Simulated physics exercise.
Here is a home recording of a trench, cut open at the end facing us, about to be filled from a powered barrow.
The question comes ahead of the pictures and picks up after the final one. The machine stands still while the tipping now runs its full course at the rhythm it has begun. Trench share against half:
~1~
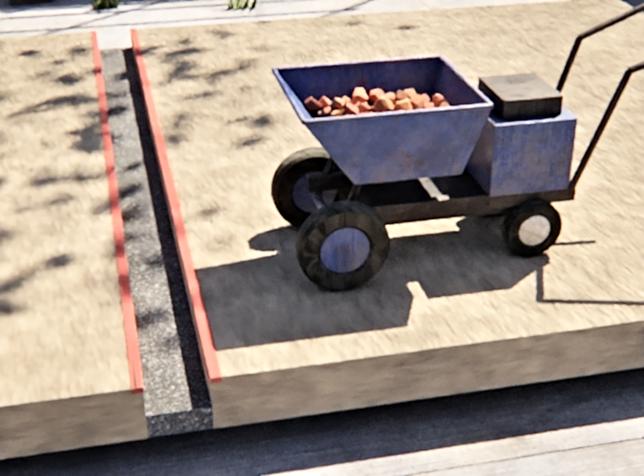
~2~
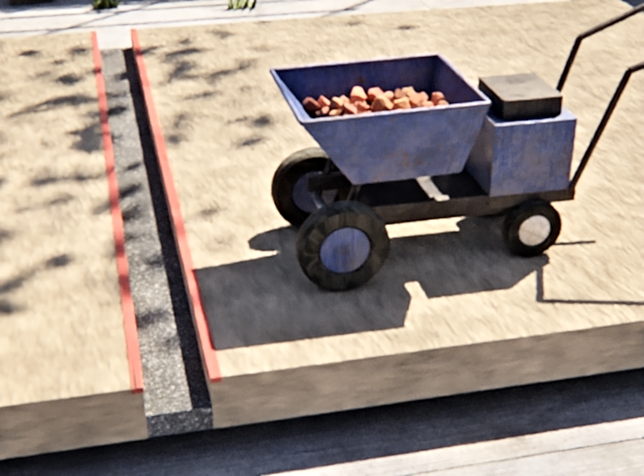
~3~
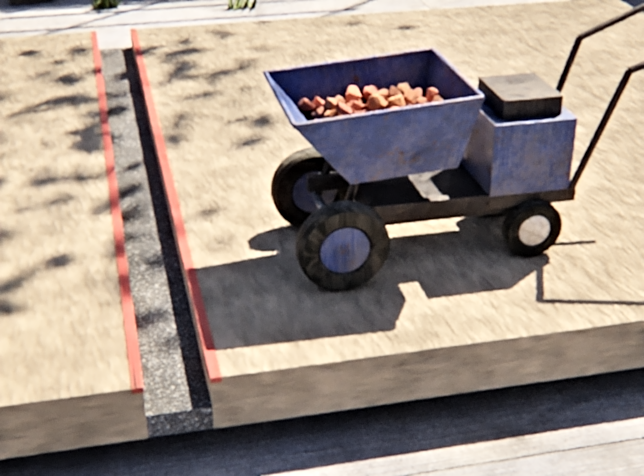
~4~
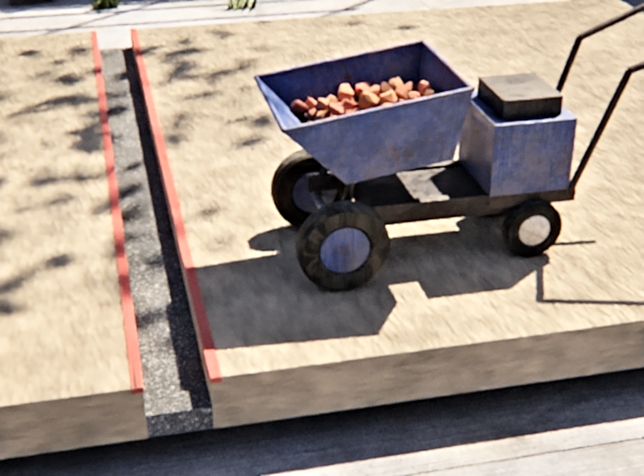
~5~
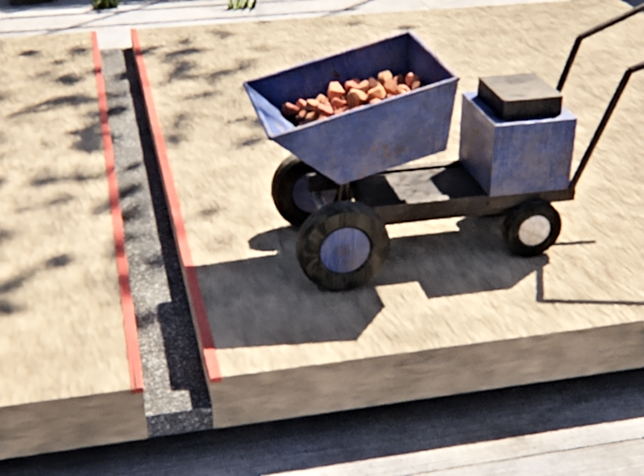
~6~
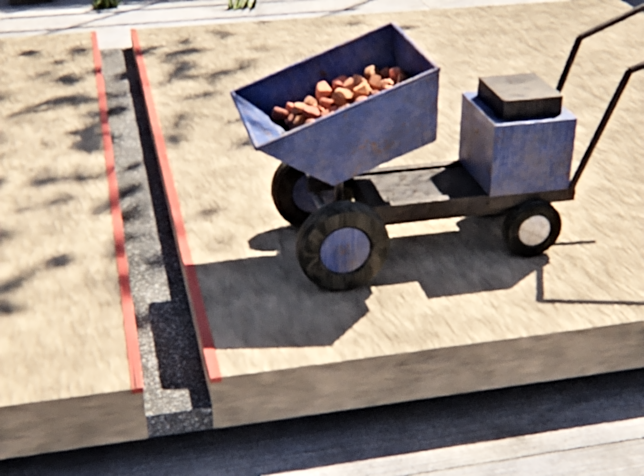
Over.
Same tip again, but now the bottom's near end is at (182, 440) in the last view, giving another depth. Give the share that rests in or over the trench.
90 %.
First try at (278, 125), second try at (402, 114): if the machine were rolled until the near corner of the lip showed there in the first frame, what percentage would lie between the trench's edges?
60 and 20 percent, in that order.
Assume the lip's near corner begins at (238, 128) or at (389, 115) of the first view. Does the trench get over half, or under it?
From the first position short of one half lands between the edges, from the second short of one half.
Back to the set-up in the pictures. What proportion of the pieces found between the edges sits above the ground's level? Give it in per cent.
My estimate would be close to 30 per cent.
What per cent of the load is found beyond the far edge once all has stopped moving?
It works out to roughly 5 percent.
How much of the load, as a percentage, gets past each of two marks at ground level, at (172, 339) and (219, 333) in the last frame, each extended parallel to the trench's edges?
That's 50 in a hundred for the first and 90 in a hundred for the second.
Soon after the last picture, skip tipped steeply; all in the skip.
A little later, skip tipped steeply; nearly all in the skip; a small part in or heaped over the trench; a stray few falling.
Later still, skip tipped right over; about a third in the skip; a stray few short of the trench; about half in or heaped over the trench; a small part beyond it.
By the end, skip tipped right over; a small part in the skip; a small part short of the trench; most in or heaped over the trench; a small part beyond it.
